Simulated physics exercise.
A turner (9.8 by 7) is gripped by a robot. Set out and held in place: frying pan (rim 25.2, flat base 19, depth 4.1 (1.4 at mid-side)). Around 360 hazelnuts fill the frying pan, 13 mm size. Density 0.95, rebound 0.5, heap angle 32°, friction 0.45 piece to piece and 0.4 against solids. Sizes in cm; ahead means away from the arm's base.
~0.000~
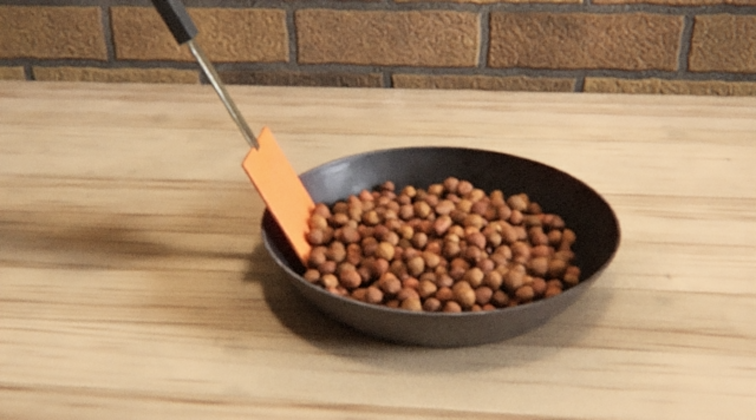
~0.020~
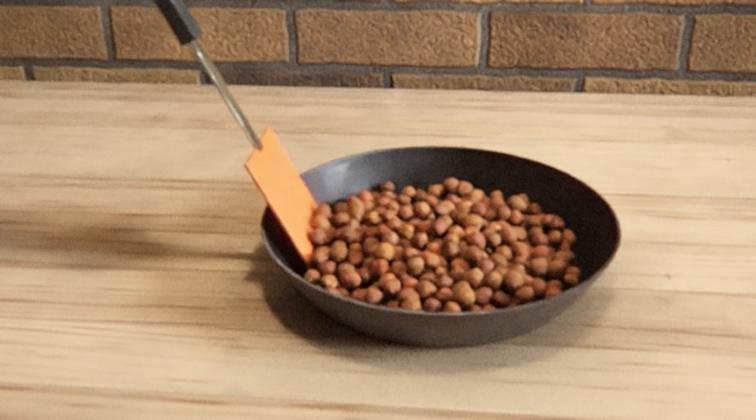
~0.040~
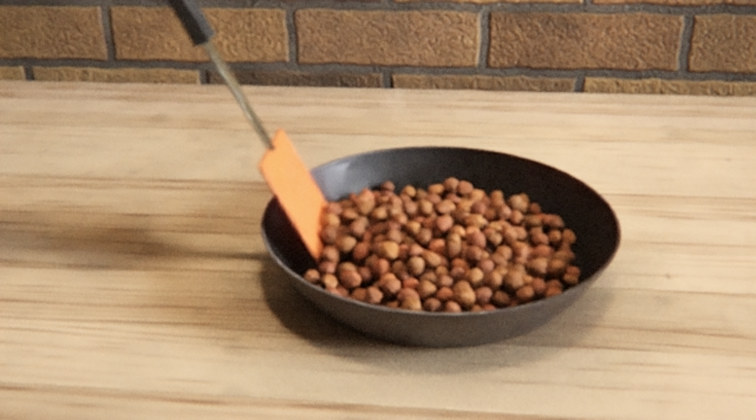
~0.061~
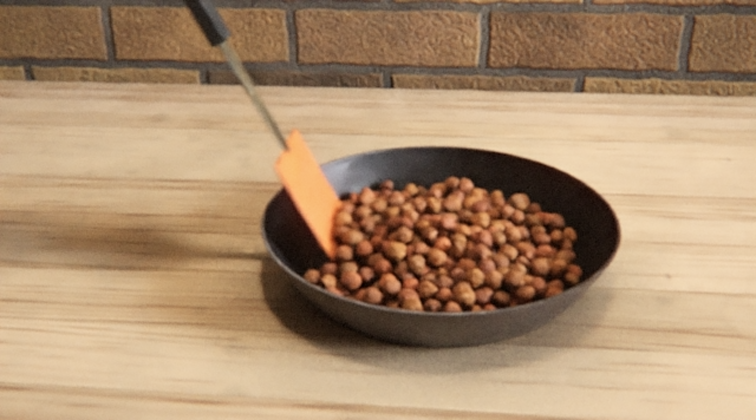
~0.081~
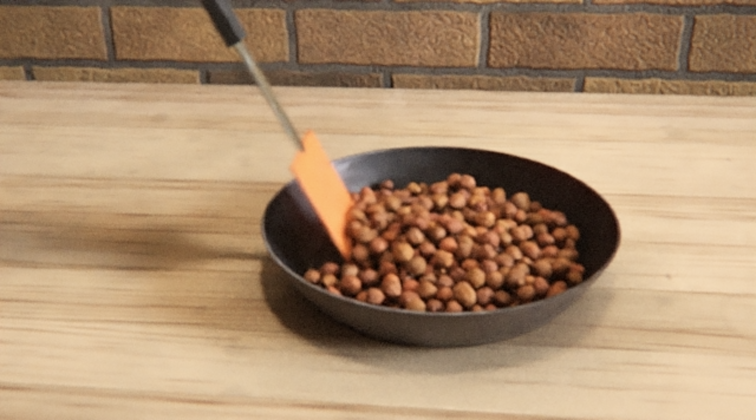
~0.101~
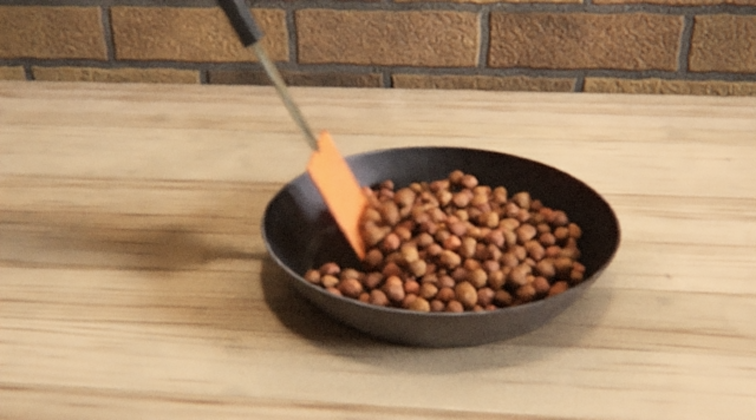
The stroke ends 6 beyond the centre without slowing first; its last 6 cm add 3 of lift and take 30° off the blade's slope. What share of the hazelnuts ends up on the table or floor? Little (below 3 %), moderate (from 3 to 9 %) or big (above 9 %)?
Share on the table or floor: Little (below 3 %).
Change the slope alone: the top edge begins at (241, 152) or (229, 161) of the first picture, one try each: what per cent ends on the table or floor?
Some 0 and 0 per cent.
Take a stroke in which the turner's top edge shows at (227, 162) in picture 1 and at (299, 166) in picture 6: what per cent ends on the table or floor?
Some 0 per cent.
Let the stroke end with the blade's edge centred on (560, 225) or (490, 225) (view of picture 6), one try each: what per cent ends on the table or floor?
Some 5 and 0 per cent.
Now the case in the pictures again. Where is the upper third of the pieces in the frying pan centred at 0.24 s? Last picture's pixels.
Around (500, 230).
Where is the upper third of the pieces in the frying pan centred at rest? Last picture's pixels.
Around (544, 232).
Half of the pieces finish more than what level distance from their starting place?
About 2 cm.
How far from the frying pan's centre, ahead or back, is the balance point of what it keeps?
Roughly 3.5 cm ahead.
By 0.17 s, sloping 63°, highest piece 5 above the table; 361 in the frying pan.
By 0.24 s, sloping 48°, highest piece 6 above the table; 361 in the frying pan.
By 0.47 s, sloping 33°, highest piece 5 above the table; 360 in the frying pan, 1 on the table or floor.
By 1.52 s, sloping 33°, highest piece 5 above the table; 360 in the frying pan, 1 on the table or floor.
Final count, 360 in the frying pan, 1 on the table or floor. That is 0 % on the table or floor.
